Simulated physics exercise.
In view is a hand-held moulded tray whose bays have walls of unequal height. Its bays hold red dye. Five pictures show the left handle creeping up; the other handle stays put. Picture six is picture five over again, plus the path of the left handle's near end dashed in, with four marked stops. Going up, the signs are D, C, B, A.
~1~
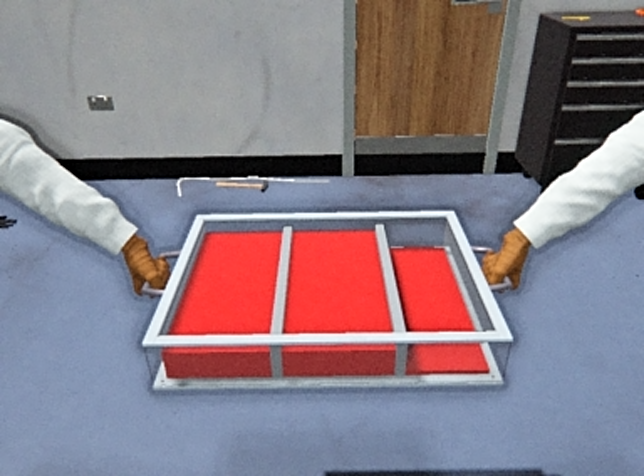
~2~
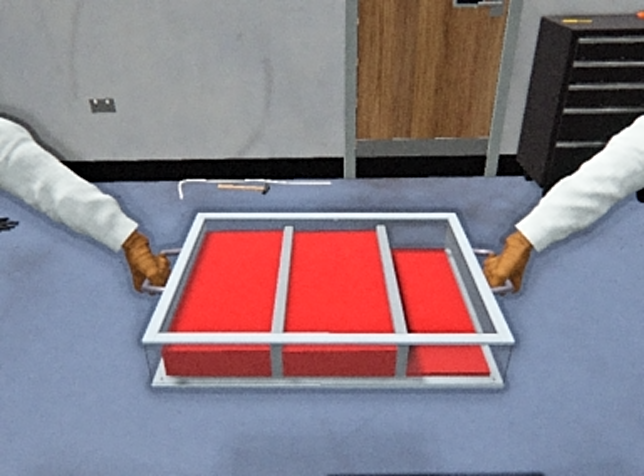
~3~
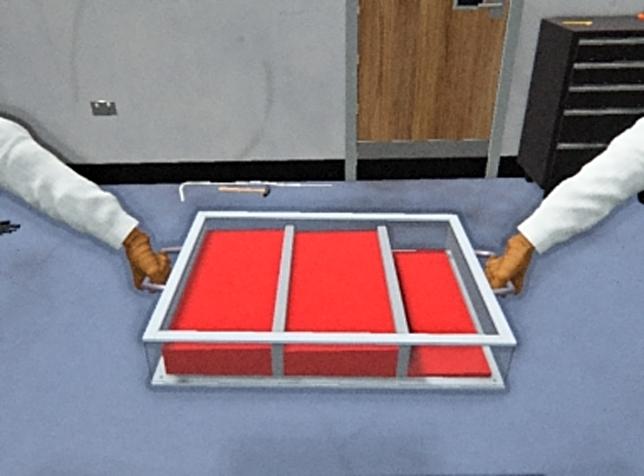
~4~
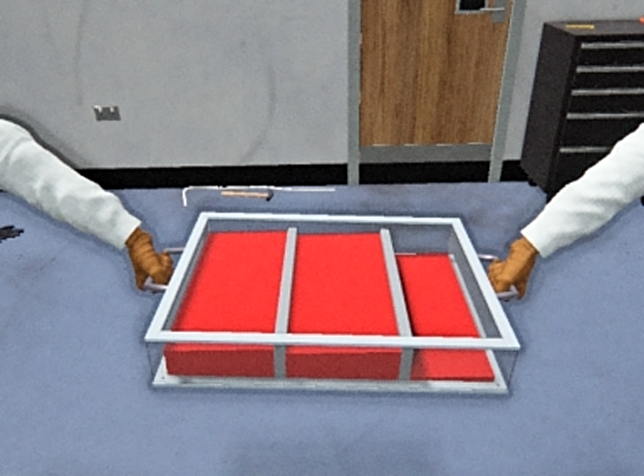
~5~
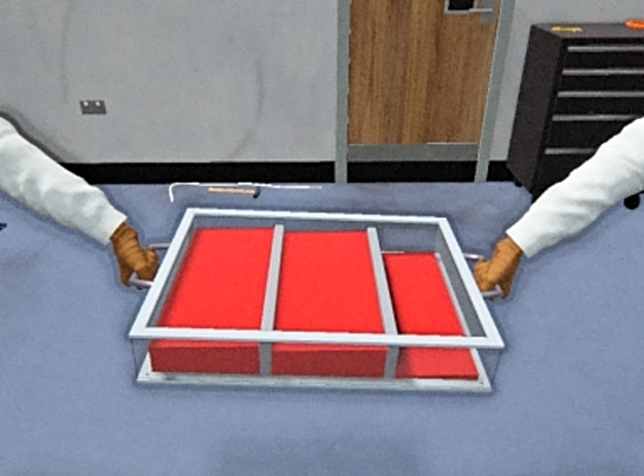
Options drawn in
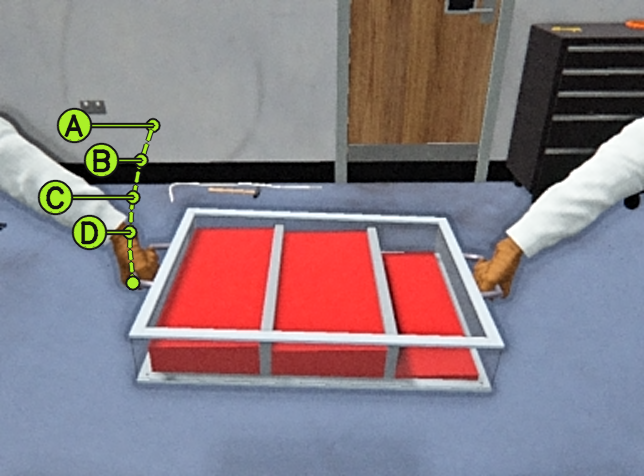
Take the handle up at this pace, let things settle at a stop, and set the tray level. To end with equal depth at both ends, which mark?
C beats the others.
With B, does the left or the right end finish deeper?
The right one.
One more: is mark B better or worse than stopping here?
Mark B is better.
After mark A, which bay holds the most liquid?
It is the right one.
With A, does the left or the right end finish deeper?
The right one.
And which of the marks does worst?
A.
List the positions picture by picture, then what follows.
In the first frame, the tray is level; deepest in the left bay, at (235, 282), shallowest in the right; left handle at (154, 273).
In the second frame, tipped about 1° down to the right; no wall is crossed; left handle at (154, 270).
In the third frame, tipped about 2° down to the right; no wall is crossed; left handle at (154, 268).
In the fourth frame, tipped about 3° down to the right; no wall is crossed; left handle at (157, 268).
In the fifth frame, tipped about 3° down to the right; deepest in the left bay, at (225, 278), shallowest in the right; left handle at (142, 264).
On the marked copy, A at (152, 125); B at (141, 160); C at (133, 197); D at (129, 232).
With A, the right end bay stands much deeper than the other; about 22 % goes over the rim.
With B, the right end bay stands much deeper than the other; about 6 % goes over the rim.
With C, the two end bays stand about equally deep; nothing spills.
With D, the left end bay stands much deeper than the other; nothing spills.
